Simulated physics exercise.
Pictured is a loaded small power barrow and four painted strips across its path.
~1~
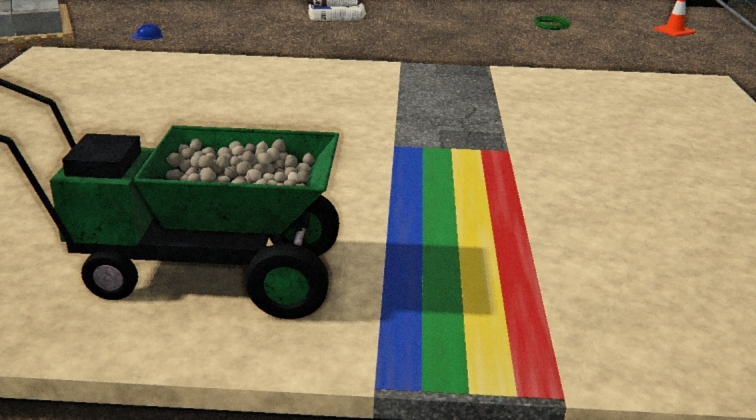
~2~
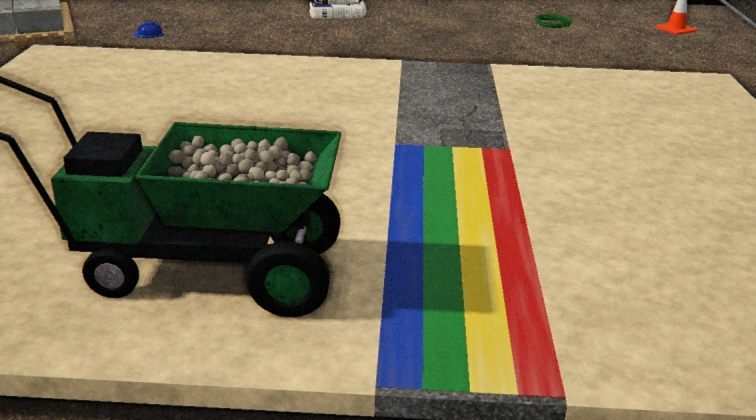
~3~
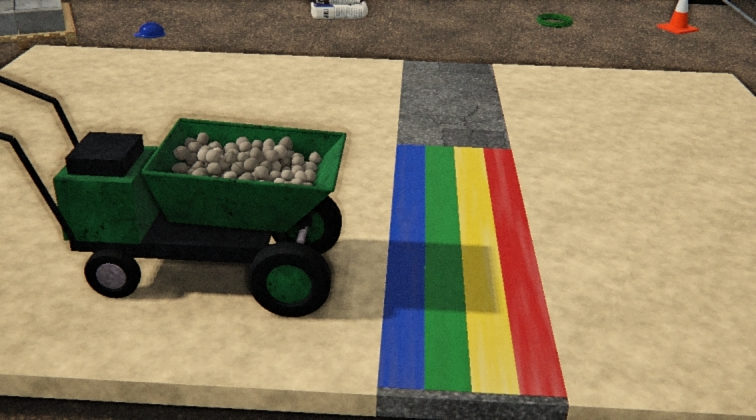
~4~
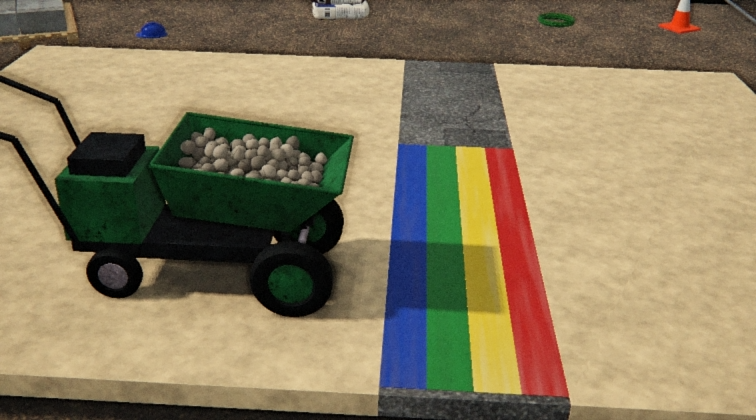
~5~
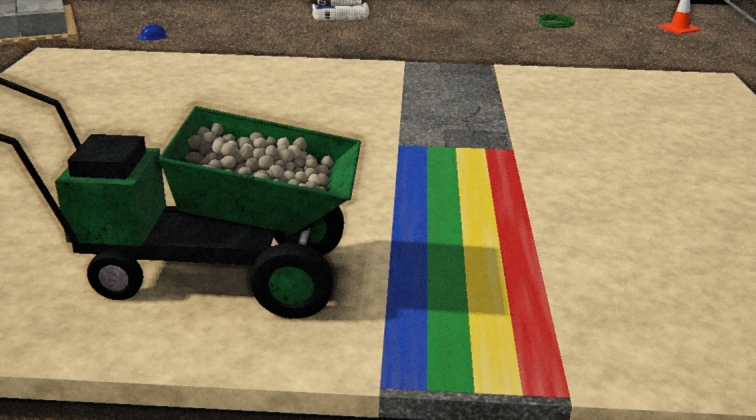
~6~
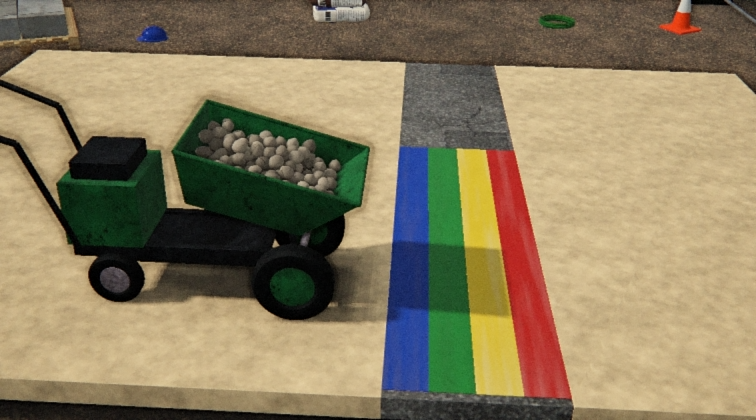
A green barrow loaded with pebbles gradually tilts its skip toward four painted strips.
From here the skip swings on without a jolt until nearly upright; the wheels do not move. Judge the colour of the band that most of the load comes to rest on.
Most of it rests on the green band.
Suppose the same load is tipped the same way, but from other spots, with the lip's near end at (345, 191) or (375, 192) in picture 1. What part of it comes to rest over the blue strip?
In turn 0 and 0 in a hundred.
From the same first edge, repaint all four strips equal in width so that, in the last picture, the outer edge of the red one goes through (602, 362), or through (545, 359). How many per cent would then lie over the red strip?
Roughly 0 per cent, then roughly 10 per cent.
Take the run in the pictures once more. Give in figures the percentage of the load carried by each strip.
So the blue strip ends with 20 %, the green strip with 35 %, the yellow strip with 25 % and the red strip with 5 %.
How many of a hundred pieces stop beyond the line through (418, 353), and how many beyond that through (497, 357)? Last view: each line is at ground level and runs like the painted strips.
In order, some 80 % then some 20 %.
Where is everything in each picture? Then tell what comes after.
The first picture shows lip of the skip at (324, 190), level; top of the load at (236, 162), river pebbles; blue strip at (400, 348); green strip at (444, 350); yellow strip at (489, 353); red strip at (533, 355).
The second picture shows lip of the skip at (326, 189), level; top of the load at (238, 160).
The third picture shows lip of the skip at (332, 190), tipped barely; top of the load at (243, 158).
The fourth picture shows lip of the skip at (340, 193), tipped a little; top of the load at (230, 159).
The fifth picture shows lip of the skip at (349, 198), tipped a little; top of the load at (238, 157).
The sixth picture shows lip of the skip at (359, 205), tipped clearly; top of the load at (230, 144); blue strip at (407, 348); green strip at (451, 350); yellow strip at (495, 353); red strip at (540, 355).
Soon, skip tipped steeply; all in the skip.
A while on, skip tipped steeply; most in the skip; a small part over the blue strip; a small part over the green strip; a stray few over the yellow strip; a stray few falling.
Towards the end, skip tipped right over; a small part in the skip; about a quarter over the blue strip; about a third over the green strip; about a quarter over the yellow strip; a small part over the red strip; a stray few off the paint.
Finally, skip tipped right over; a small part in the skip; about a quarter over the blue strip; about a third over the green strip; about a quarter over the yellow strip; a small part over the red strip; a stray few off the paint.
